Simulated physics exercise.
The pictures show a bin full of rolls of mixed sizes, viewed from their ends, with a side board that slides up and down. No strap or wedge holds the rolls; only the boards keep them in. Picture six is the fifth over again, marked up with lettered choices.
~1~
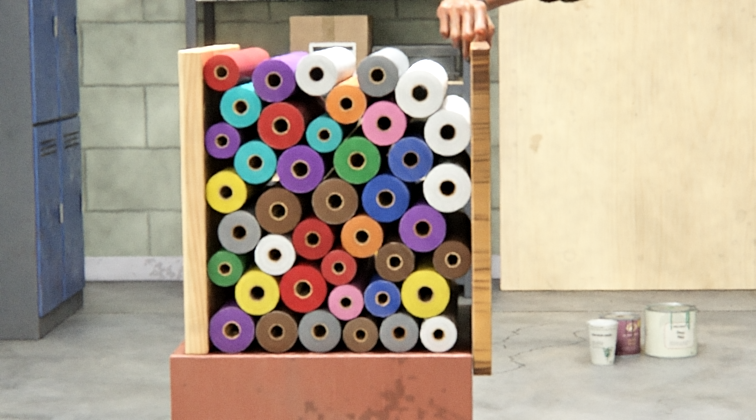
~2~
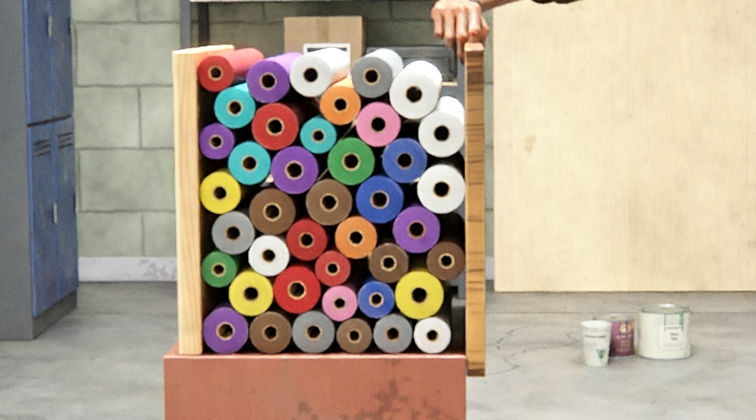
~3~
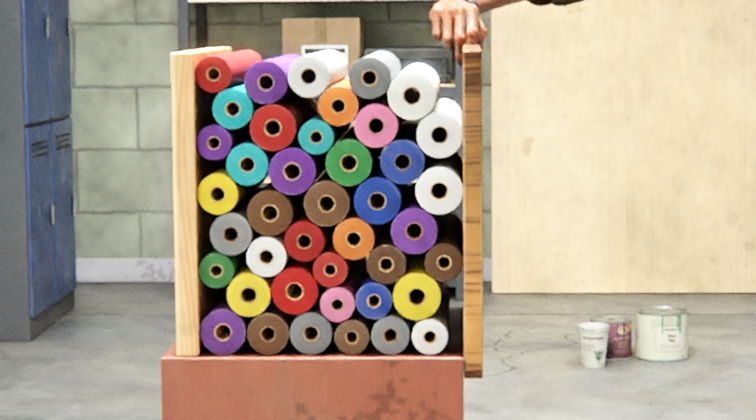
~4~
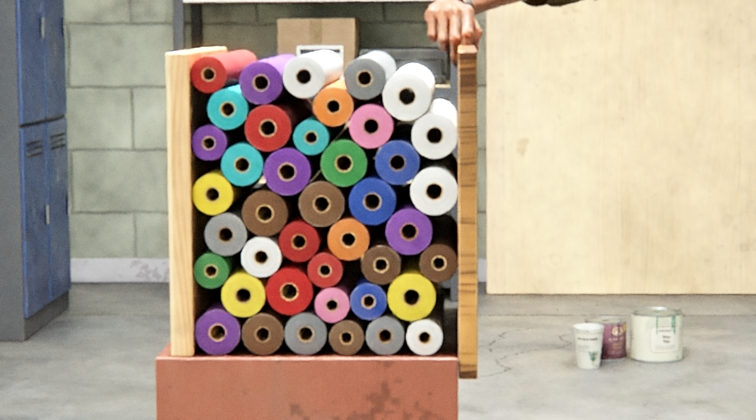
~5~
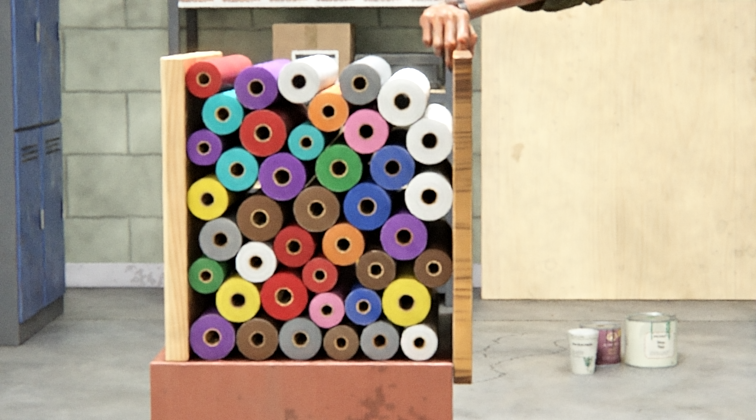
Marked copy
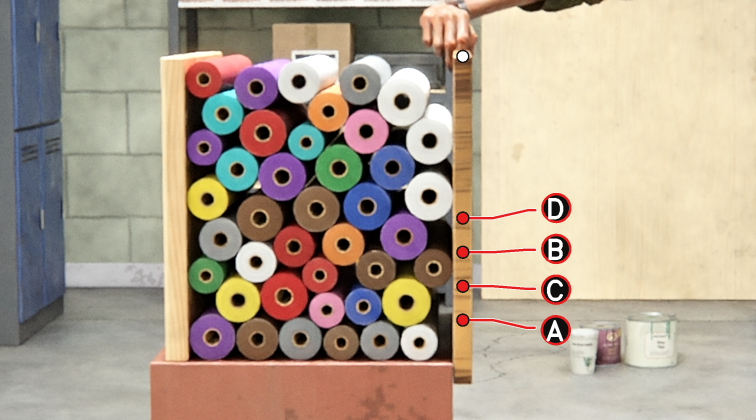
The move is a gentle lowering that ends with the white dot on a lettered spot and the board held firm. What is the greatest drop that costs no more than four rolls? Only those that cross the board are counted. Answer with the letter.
No lower than D.
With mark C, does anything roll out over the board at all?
Yes.
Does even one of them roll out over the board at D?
Yes.
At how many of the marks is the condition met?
The number is one.
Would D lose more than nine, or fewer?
It loses fewer than nine.
On the marked copy, A at (463, 320); B at (463, 252); C at (463, 286); D at (463, 218); the white dot at (463, 56).
Following D. Soon after the start, top of the board (453, 127).
Later, top of the board (453, 208).
In the end, top of the board (453, 218), three out over the board.
As for the rest, A more than four out over the board; B more than four out over the board; C more than four out over the board.
